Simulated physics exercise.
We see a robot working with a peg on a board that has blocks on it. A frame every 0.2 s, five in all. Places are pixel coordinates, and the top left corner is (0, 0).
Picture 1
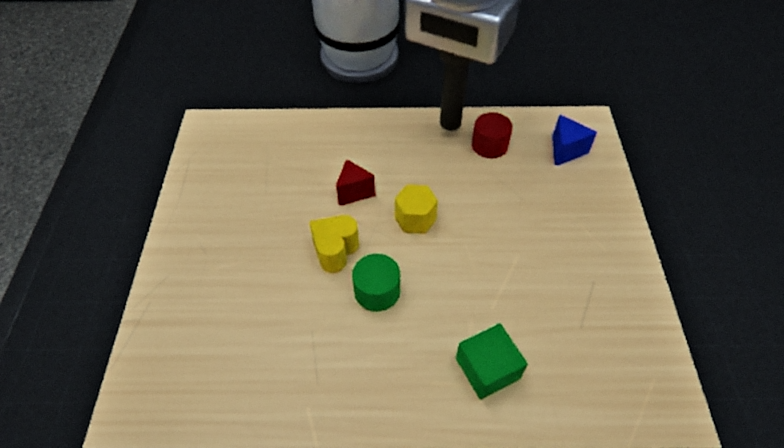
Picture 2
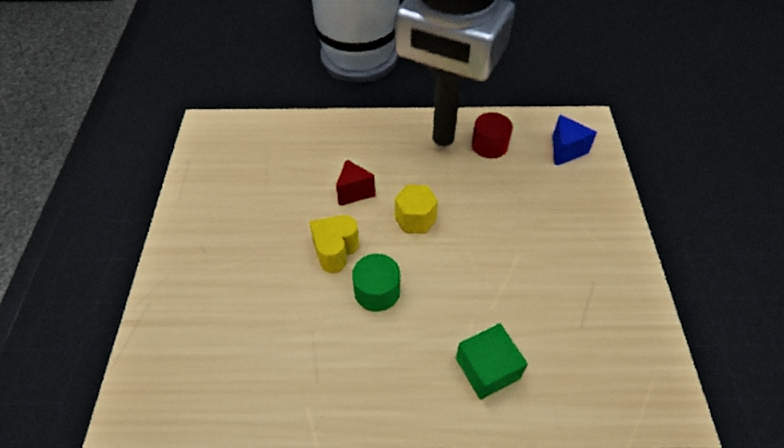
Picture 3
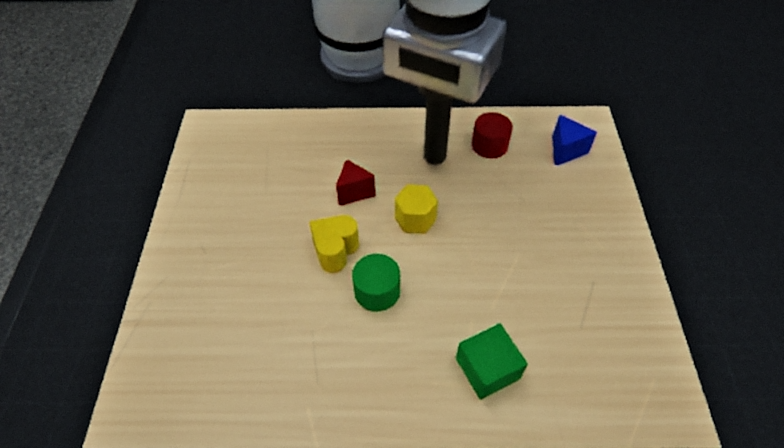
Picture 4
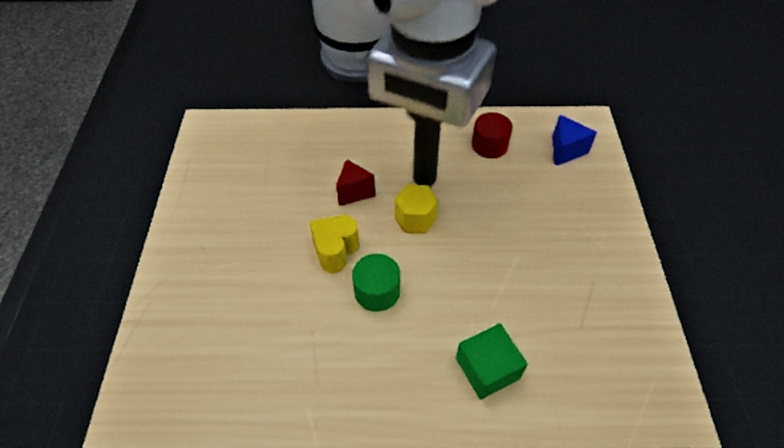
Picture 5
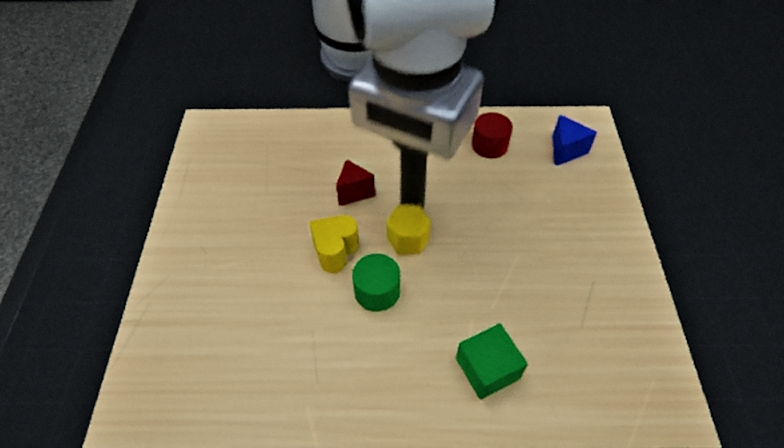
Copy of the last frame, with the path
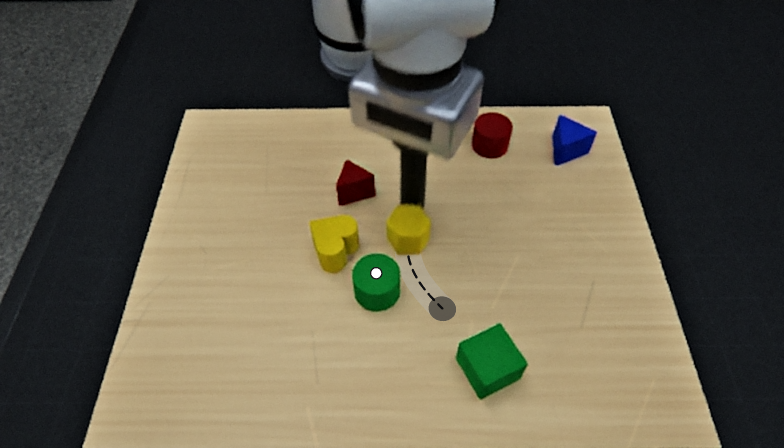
A robot arm lowers its peg toward the yellow hexagon and nudges it slightly.
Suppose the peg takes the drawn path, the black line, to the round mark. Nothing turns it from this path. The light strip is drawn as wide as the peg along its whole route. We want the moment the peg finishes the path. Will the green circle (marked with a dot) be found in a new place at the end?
Yes
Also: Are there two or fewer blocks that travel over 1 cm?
Yes.
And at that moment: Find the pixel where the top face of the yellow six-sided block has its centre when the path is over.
The middle of the upper face of the yellow six-sided block will lie at about (411, 305) in the picture.
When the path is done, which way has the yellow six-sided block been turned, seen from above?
From above, clockwise.
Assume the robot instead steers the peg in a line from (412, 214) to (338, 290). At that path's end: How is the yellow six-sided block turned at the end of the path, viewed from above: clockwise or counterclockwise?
I'd predict that, seen from above, the yellow six-sided block rotates counter-clockwise.
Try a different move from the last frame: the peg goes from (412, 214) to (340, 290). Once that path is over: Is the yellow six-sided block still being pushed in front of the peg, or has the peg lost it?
The yellow six-sided block won't stay at the front of the peg.
The line goes from (412, 214) via (407, 245) and (417, 278), ending at (442, 309); the dot is on the green circle.
The first path, step by step. One third of the way, peg (407, 238); green circle (371, 285); yellow six-sided block (403, 255).
Two thirds of the way, peg (418, 271); green circle (362, 299); yellow six-sided block (408, 290), turned 15° clockwise.
At the end, peg (443, 301); red triangular block unmoved; green circle (362, 300); yellow six-sided block (411, 305), turned 50° clockwise.
